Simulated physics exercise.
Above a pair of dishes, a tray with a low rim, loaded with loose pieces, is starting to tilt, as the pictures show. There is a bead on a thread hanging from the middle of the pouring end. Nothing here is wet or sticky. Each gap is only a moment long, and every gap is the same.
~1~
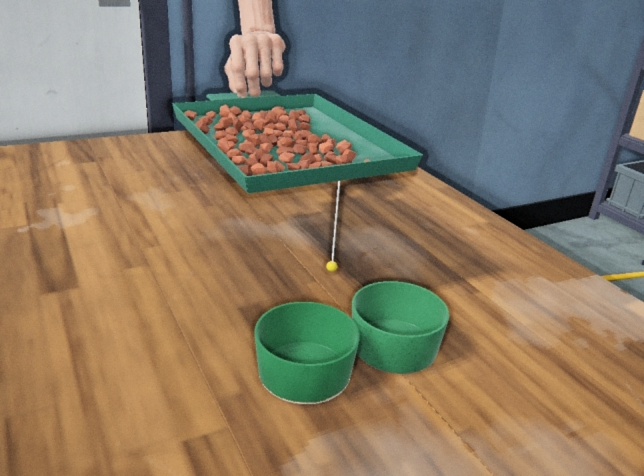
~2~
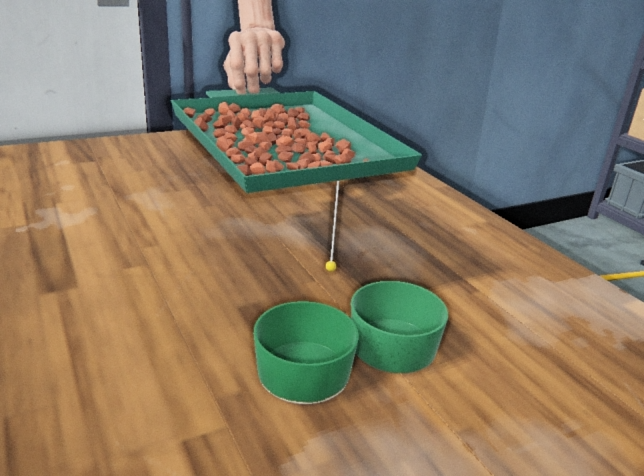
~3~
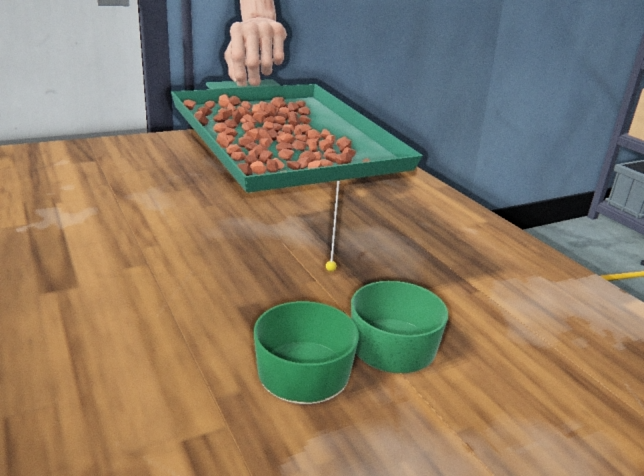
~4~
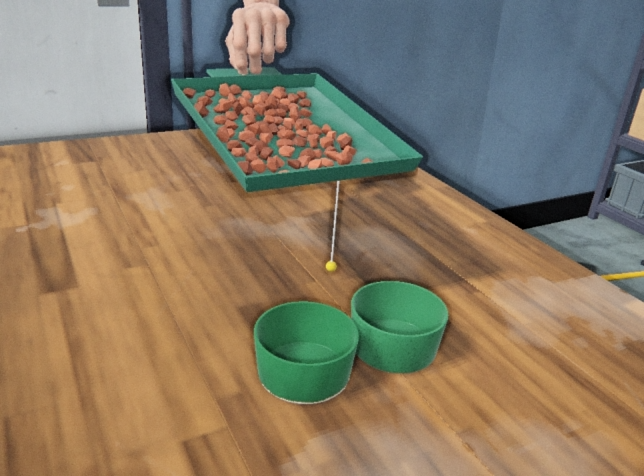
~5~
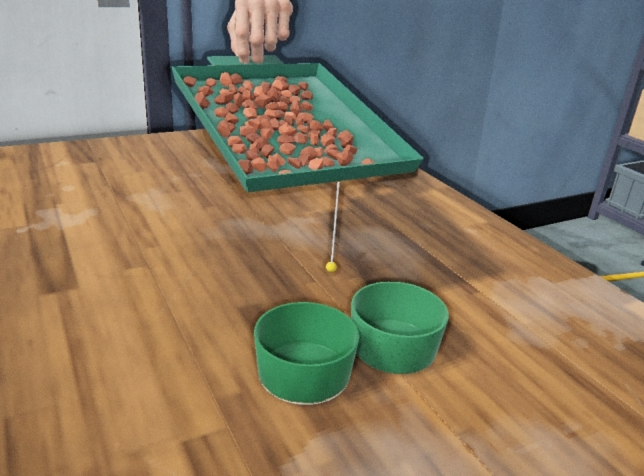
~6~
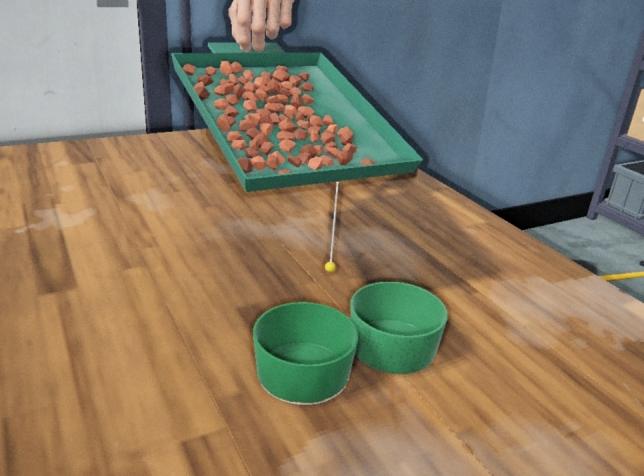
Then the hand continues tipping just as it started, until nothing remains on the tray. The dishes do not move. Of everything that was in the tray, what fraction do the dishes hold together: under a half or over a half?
Together they hold over a half.
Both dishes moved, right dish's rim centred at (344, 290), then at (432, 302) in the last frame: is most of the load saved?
In the first position a minority, in the second a majority.
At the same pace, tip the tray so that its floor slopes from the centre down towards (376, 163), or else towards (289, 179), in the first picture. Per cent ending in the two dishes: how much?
Somewhere close to 10 % the first time, 40 % the second.
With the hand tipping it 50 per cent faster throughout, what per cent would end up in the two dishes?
It would come out near 80 per cent.
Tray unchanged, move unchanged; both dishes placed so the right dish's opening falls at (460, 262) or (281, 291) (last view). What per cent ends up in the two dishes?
Trial 1 around 30 percent, trial 2 around 0 percent.
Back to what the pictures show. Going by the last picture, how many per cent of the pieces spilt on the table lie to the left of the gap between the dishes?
That comes to about 30 per cent of the pieces.
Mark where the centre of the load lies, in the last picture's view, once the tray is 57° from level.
Look close to (331, 137) in the last picture.
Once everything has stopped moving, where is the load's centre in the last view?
Roughly pixel (377, 344).
Soon, tray tipped steeply; nearly all on the tray; a stray few in the air.
A while on, tray tipped right over; about a third on the tray; about a quarter in the left dish; about a quarter in the right dish; a stray few outside both; about a quarter in the air.
Towards the end, tray tipped past a quarter turn; about a third in the left dish; about half in the right dish; about a quarter outside both.
Finally, tray tipped past a quarter turn; about a third in the left dish; about half in the right dish; about a quarter outside both.
